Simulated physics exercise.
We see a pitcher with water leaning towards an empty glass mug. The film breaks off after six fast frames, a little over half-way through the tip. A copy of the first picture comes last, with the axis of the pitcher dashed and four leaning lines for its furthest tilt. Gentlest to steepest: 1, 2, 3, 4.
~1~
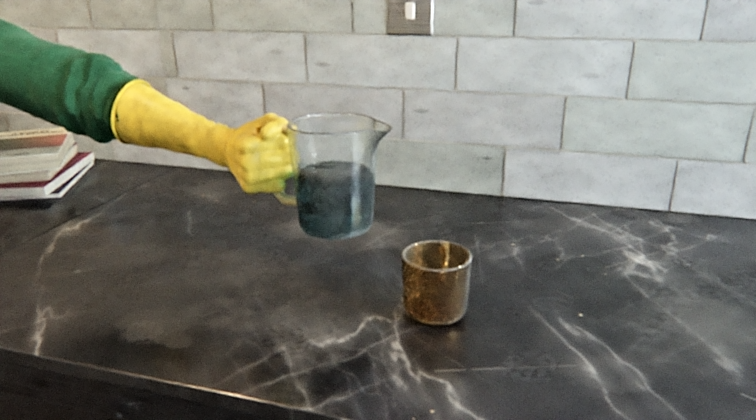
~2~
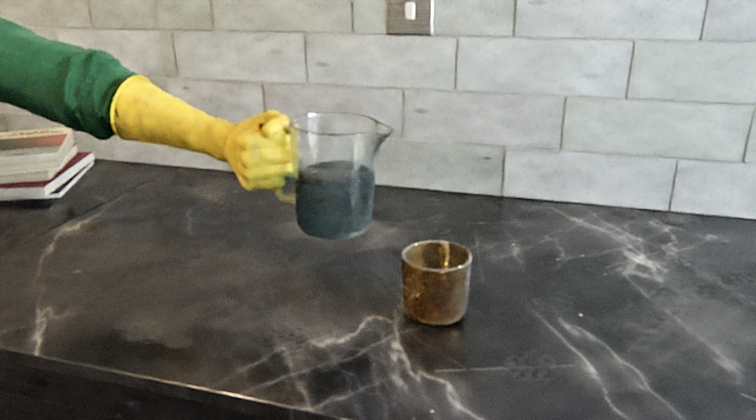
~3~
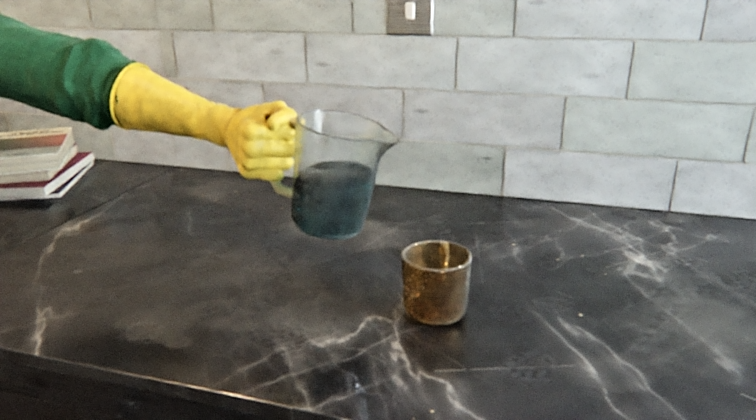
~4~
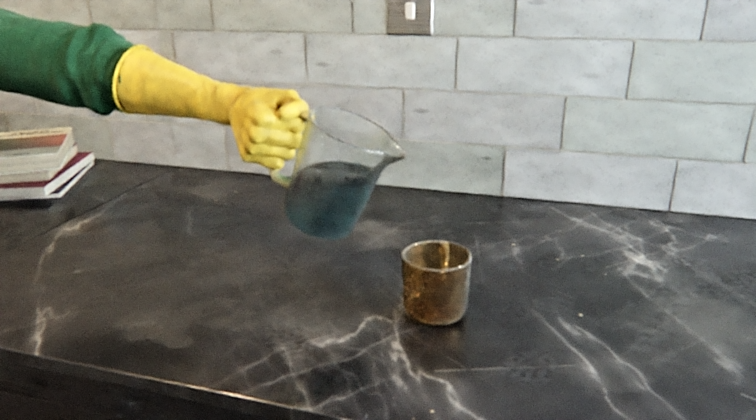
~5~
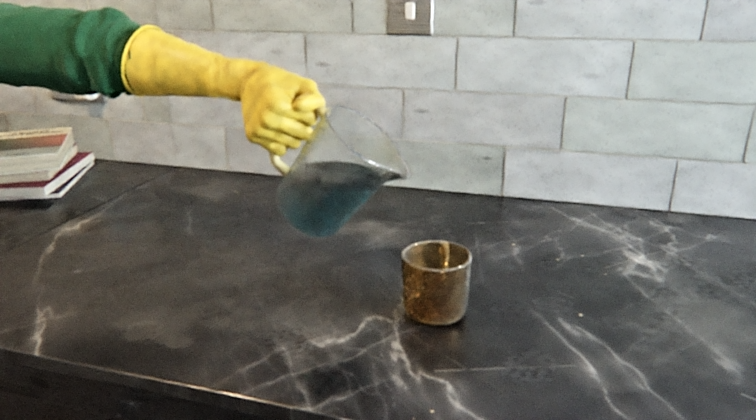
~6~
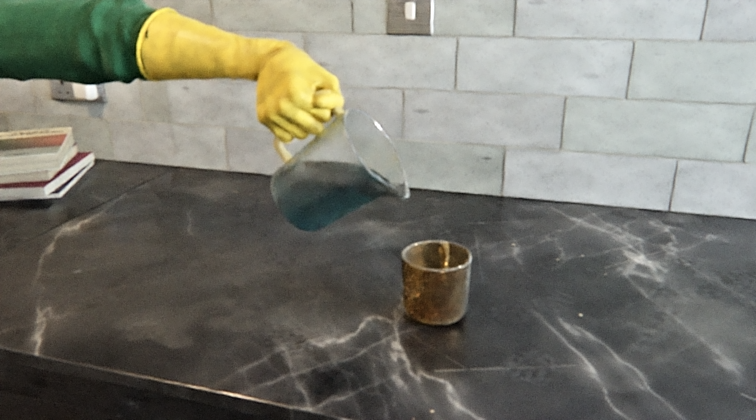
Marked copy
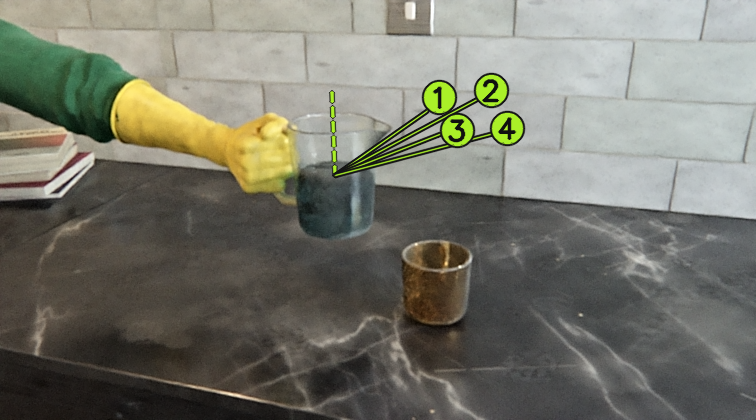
A hand in a yellow rubber glove, its arm in a green sleeve, holds a clear glass pitcher of dark bluish water above a black, white-veined countertop, seen from the front and slightly above. An amber-brown glass mug stands to the right, with stacked books at left and pale grey tiles behind. The hand rises slightly and tilts the pitcher steadily rightward, its lip lowering, while the camera stays still.
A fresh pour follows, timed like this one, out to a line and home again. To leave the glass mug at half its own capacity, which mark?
Line 4 does it best.
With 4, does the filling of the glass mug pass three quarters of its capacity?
No, less.
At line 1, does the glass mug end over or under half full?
Under.
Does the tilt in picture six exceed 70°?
No, it does not.
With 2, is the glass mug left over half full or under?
Under.
In lime, 1 at (427, 110); 2 at (477, 99); 3 at (440, 134); 4 at (491, 134).
For line 1, the glass mug ends with about 9 % of what it can hold.
For line 2, the glass mug ends with about 20 % of what it can hold.
For line 3, the glass mug ends with about 35 % of what it can hold.
For line 4, the glass mug ends with about 53 % of what it can hold.
